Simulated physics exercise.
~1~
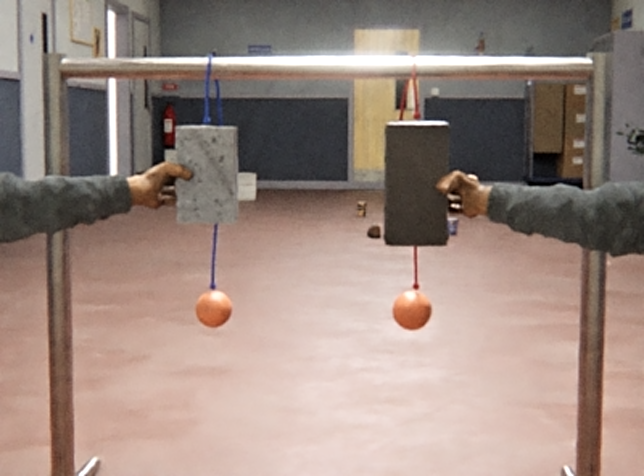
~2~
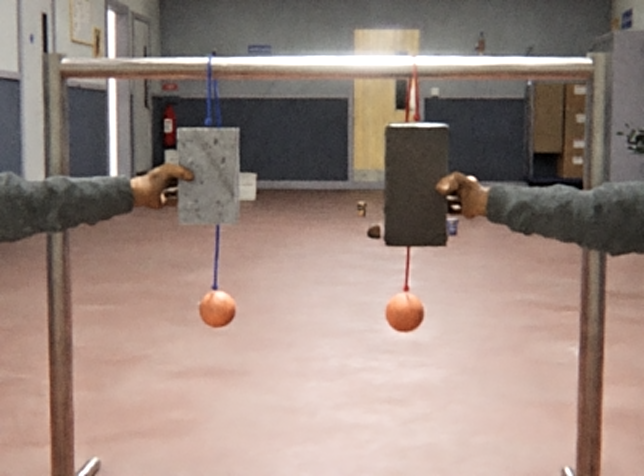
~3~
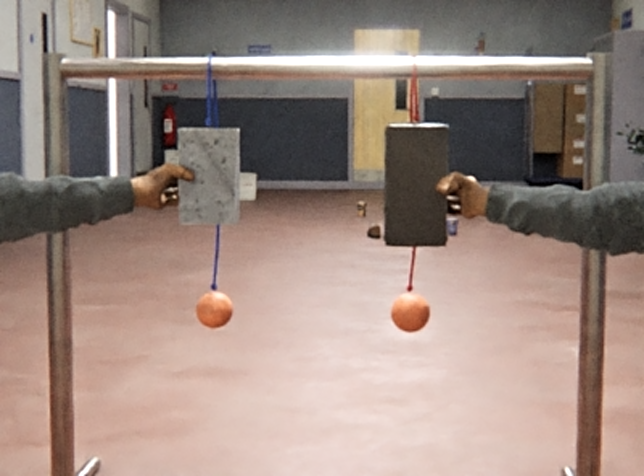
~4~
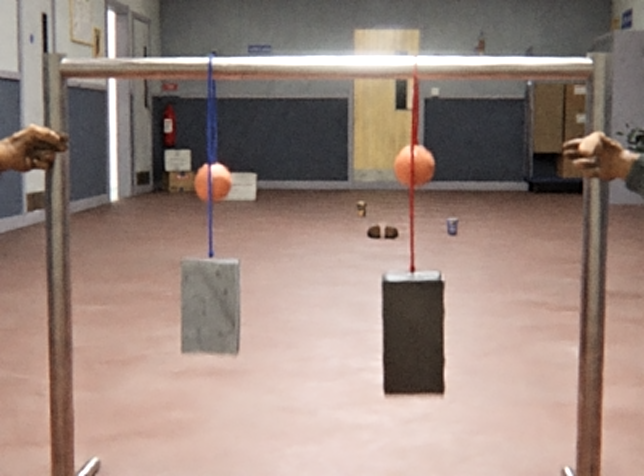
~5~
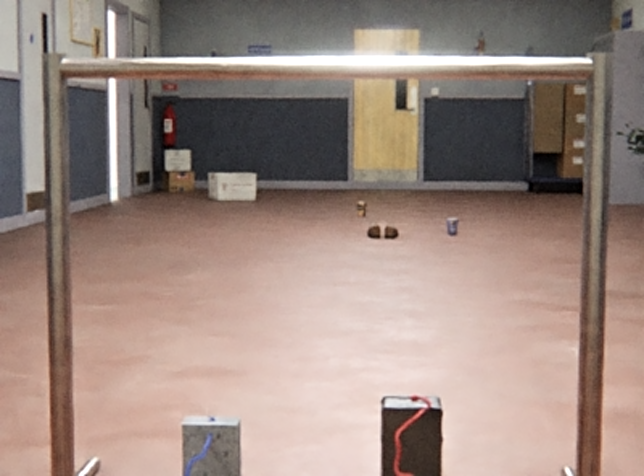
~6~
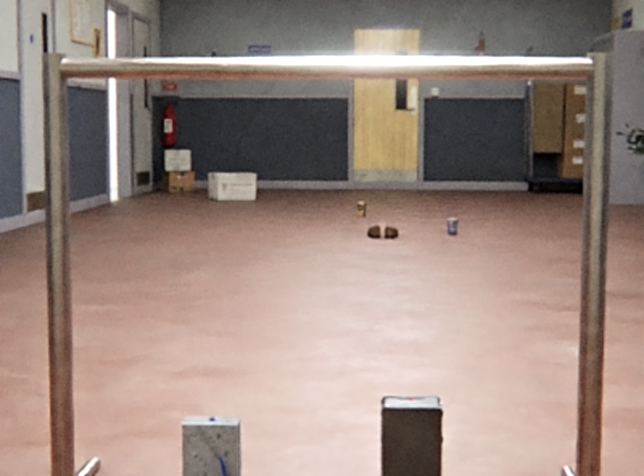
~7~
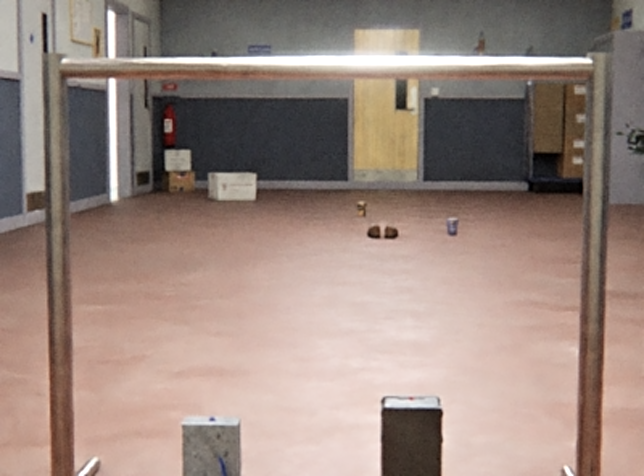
Two hands releasing a grey paver and a black case hung over a rail, both dropping to the floor as orange balls rise.
